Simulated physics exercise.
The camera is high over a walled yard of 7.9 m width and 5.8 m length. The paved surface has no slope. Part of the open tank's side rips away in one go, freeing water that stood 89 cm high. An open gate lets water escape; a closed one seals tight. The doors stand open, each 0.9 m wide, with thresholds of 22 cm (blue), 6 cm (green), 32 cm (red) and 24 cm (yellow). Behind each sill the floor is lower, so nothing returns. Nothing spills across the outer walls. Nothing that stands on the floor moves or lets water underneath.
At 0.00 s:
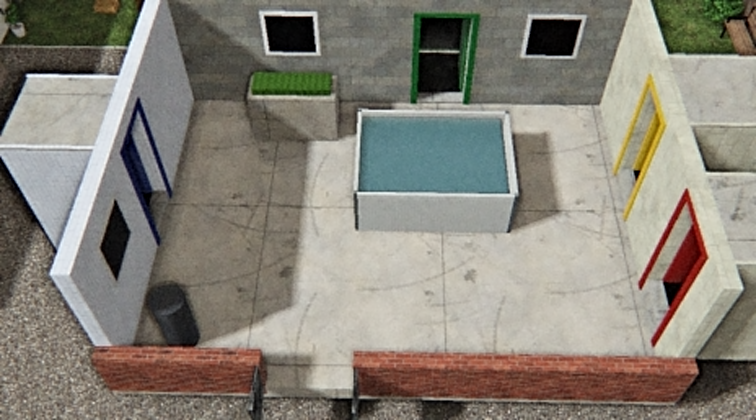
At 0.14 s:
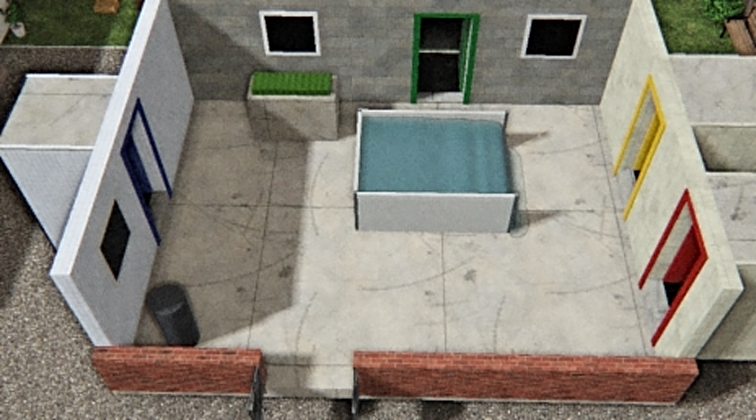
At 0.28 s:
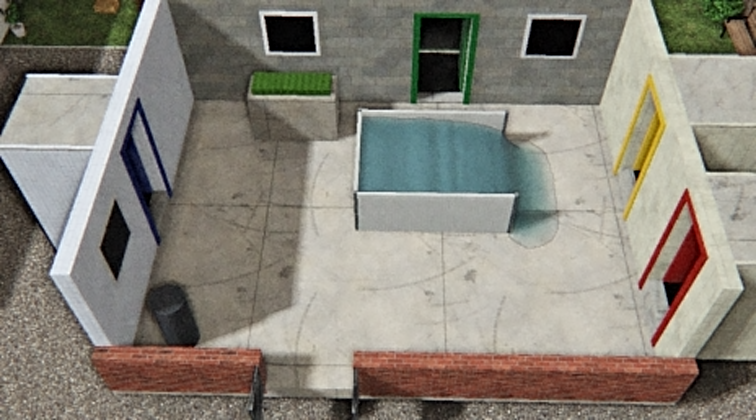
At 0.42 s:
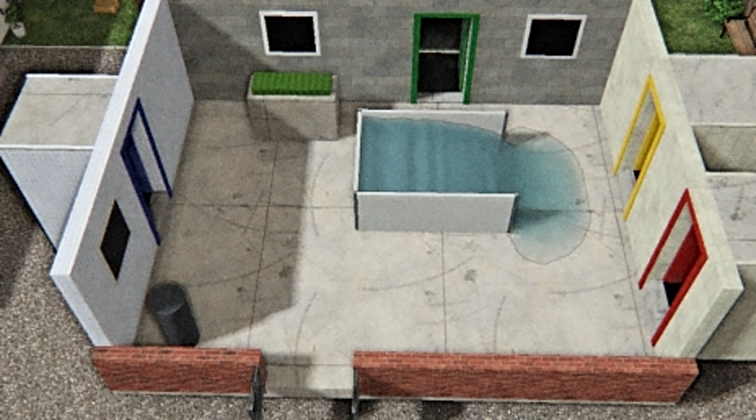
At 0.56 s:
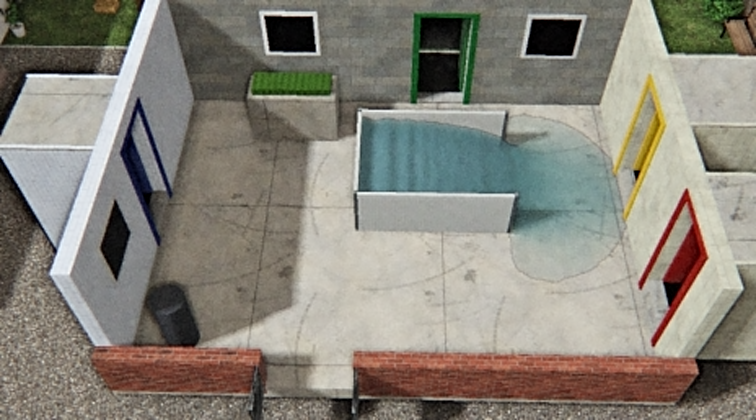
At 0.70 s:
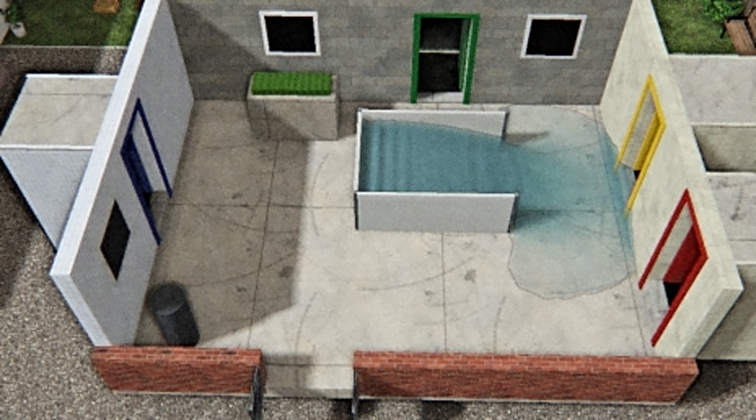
A white-walled open tank of blue-green water stands in a paved yard, seen from high above by a camera that stays still. Around it are a green door in the grey back wall, a blue one left, yellow and red ones right, a dark bin and low brick walls in front. The tank's right side gives way, and water pours out, spreading rightward across the floor in a widening sheet to the right wall.
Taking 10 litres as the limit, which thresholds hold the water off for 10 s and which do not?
Within that time: At the blue door it keeps below the limit; at the green door it goes over the limit; at the red door it stays under the limit; at the yellow door it exceeds the limit.
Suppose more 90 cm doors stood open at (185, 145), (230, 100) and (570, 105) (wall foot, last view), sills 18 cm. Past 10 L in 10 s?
In that order: Below, not over, past it.
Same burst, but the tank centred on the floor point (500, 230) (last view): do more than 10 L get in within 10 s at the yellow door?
Against that limit: Yellow past it.
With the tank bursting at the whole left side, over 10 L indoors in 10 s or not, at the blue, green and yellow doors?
Against that limit: Blue past it, green under, yellow below.
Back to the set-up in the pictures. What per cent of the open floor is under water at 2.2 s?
Some 25 per cent of it.
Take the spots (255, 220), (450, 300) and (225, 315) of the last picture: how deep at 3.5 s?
Roughly 0, 3 and 0 cm, in turn.
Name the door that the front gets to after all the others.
It is the blue one.
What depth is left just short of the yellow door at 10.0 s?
Roughly 7.5 cm deep.
After 1.4 s water covers 20 % of the floor and is deepest (55 cm) near (611, 190); blue door not reached, green door not reached, red door 16 cm at the sill, 0 L in, yellow door 55 cm at the sill, 129 L in.
After 2.2 s water covers 25 % of the floor and is deepest (54 cm) near (594, 111); blue door not reached, green door not reached, red door 20 cm at the sill, 0 L in, yellow door 49 cm at the sill, 297 L in.
After 3.5 s water covers 50 % of the floor and is deepest (38 cm) near (339, 134); blue door not reached, green door 7 cm at the sill, 1 L in, red door 14 cm at the sill, 0 L in, yellow door 28 cm at the sill, 396 L in.
After 6.0 s water covers 95 % of the floor and is deepest (22 cm) near (340, 128); blue door 12 cm at the sill, 0 L in, green door 8 cm at the sill, 8 L in, red door 16 cm at the sill, 0 L in, yellow door 12 cm at the sill, 402 L in.
After 10.0 s water covers 100 % of the floor and is deepest (20 cm) near (357, 164); blue door 11 cm at the sill, 0 L in, green door 9 cm at the sill, 24 L in, red door 8 cm at the sill, 0 L in, yellow door 7 cm at the sill, 402 L in.
